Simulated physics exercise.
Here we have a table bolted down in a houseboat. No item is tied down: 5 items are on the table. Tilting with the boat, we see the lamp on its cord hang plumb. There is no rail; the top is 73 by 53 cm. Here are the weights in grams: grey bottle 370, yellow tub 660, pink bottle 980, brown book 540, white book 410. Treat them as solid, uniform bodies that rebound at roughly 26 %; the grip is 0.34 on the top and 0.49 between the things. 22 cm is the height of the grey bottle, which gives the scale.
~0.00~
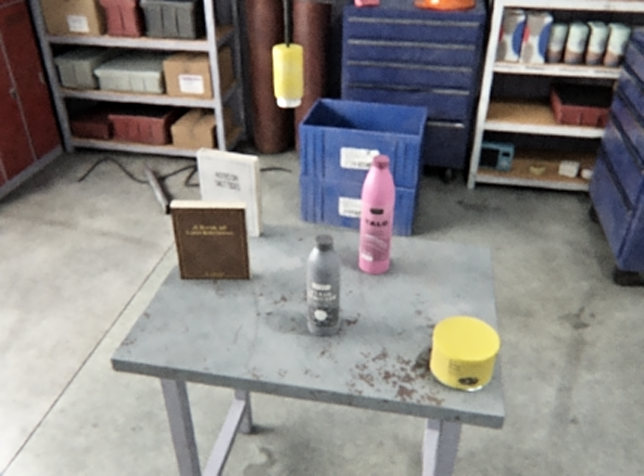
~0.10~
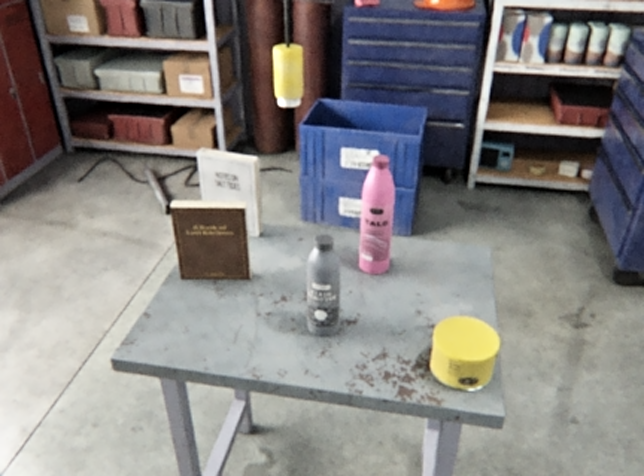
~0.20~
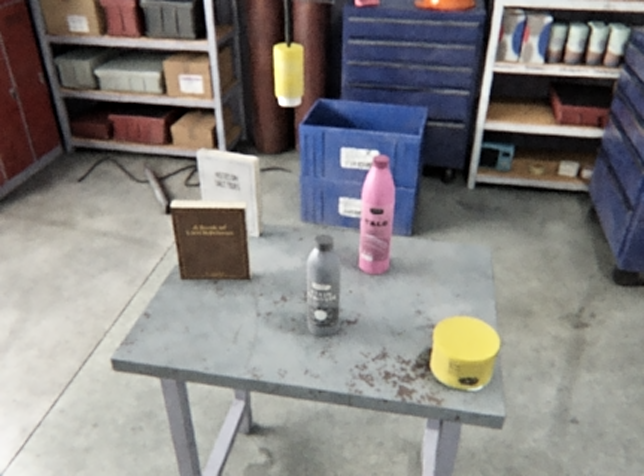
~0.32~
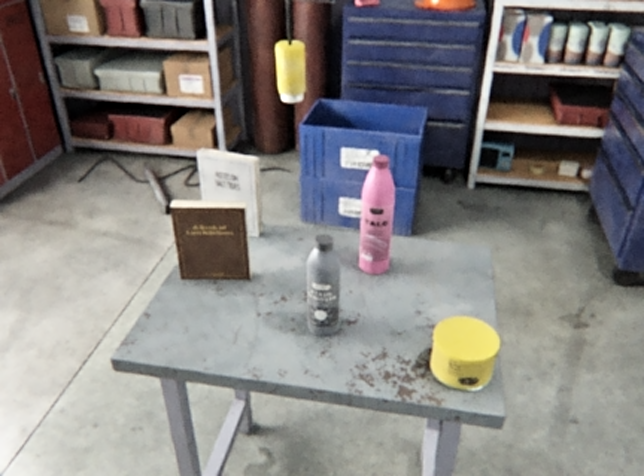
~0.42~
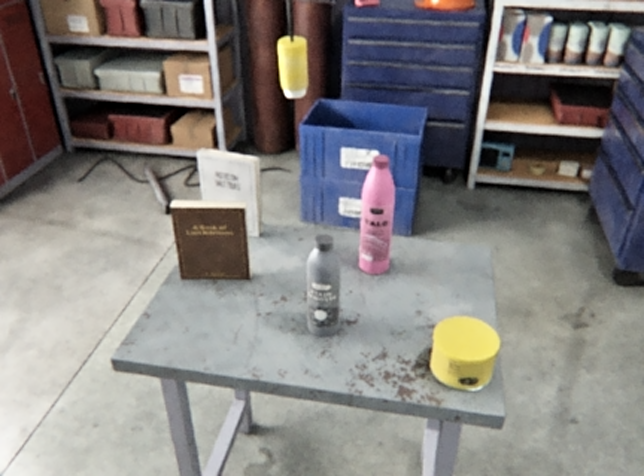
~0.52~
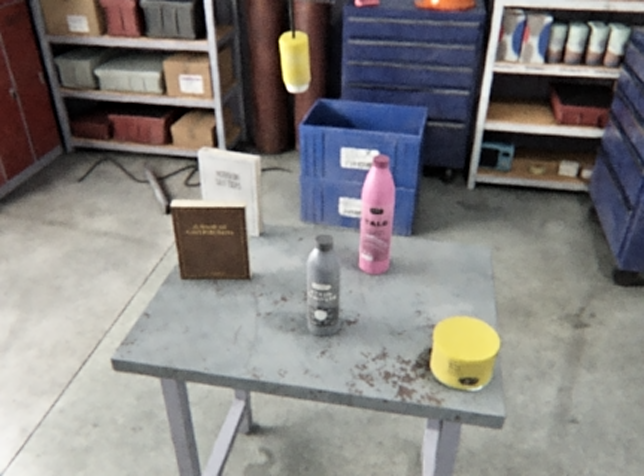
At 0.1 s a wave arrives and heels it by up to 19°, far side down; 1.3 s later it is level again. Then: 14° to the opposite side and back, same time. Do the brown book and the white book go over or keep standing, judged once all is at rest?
The brown book ends up tipped; the white book ends up tipped.
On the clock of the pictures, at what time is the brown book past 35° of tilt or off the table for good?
It happens at about 0.8 s.
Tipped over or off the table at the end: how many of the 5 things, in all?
Tally: 3.
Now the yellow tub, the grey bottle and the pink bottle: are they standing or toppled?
In the last frame the yellow tub remains up, the grey bottle remains up and the pink bottle does not stay up.
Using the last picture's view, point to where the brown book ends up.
It winds up close to (236, 217).
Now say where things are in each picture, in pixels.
The first frame shows boat level; brown book (213, 241); white book (231, 193).
The second frame shows boat level; pink bottle (377, 215); grey bottle (324, 285).
The third frame shows floor tilted 1°, far side down; yellow tub (464, 353); pink bottle (377, 215).
The fourth frame shows floor tilted 5°, far side down; grey bottle (324, 285); yellow tub (464, 353).
The fifth frame shows floor tilted 9°, far side down; pink bottle (377, 215); grey bottle (324, 285).
The sixth frame shows floor tilted 14°, far side down; brown book (213, 241); white book (232, 193).
After 0.92 s, floor tilted 16°, far side down; white book now off the table; brown book on its side near (227, 232); pink bottle 13° off its base.
After 1.12 s, floor tilted 7°, far side down; brown book on its side near (235, 219); pink bottle 55° off its base.
After 1.52 s, floor tilted 1°, near side down; pink bottle now off the table; brown book on its side near (236, 217).
In the end (3.2 s), off the table and tipped over, pink bottle and white book; toppled on the table, brown book; the other 2 under 5 cm from the start. At the end, from the last picture's camera, brown book near (236, 217), white book near (301, 317).
